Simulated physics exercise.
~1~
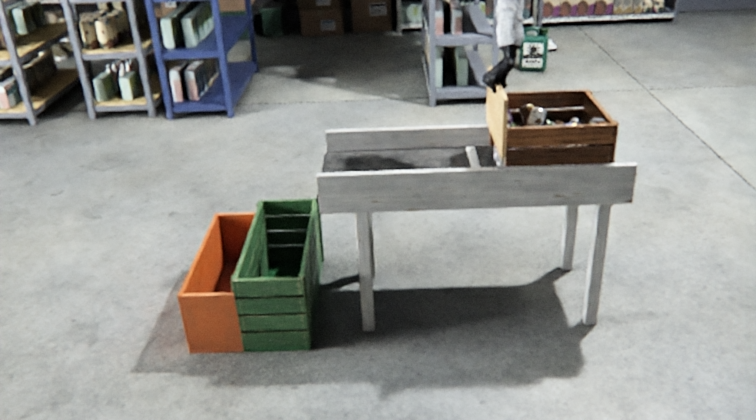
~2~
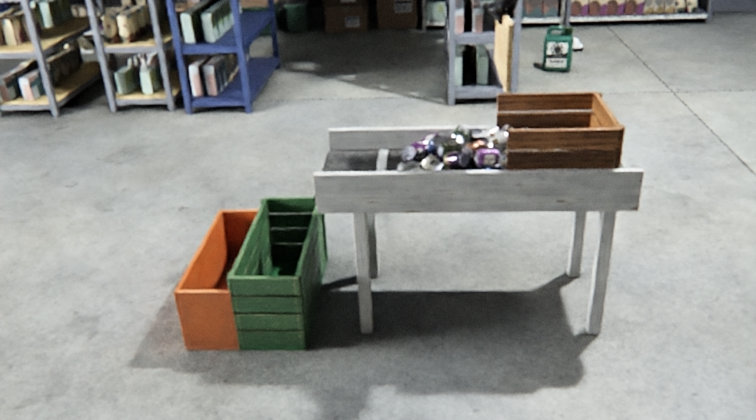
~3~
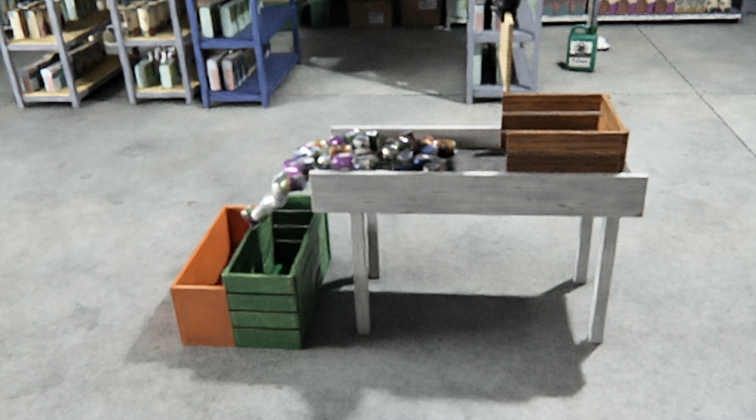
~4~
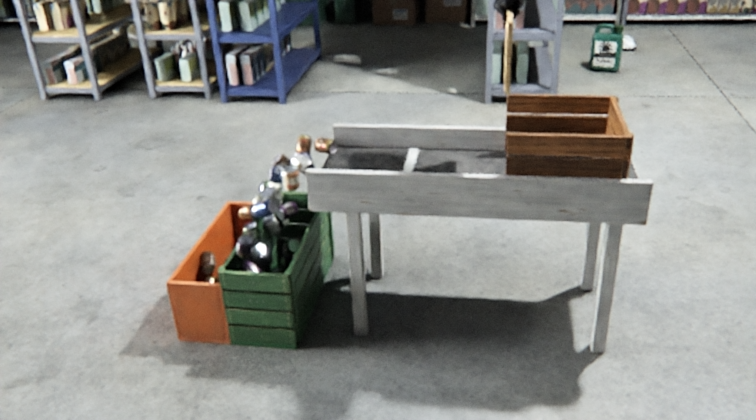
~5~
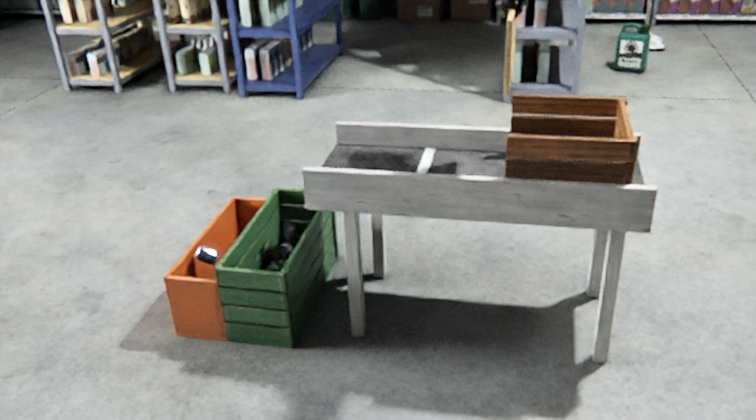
The footage shows a wooden pen of small cans at the right end of a raised grey conveyor; its gate lifts, the cans ride left and tumble off the end, most landing in the green box and a few in the orange tub, leaving the belt empty.
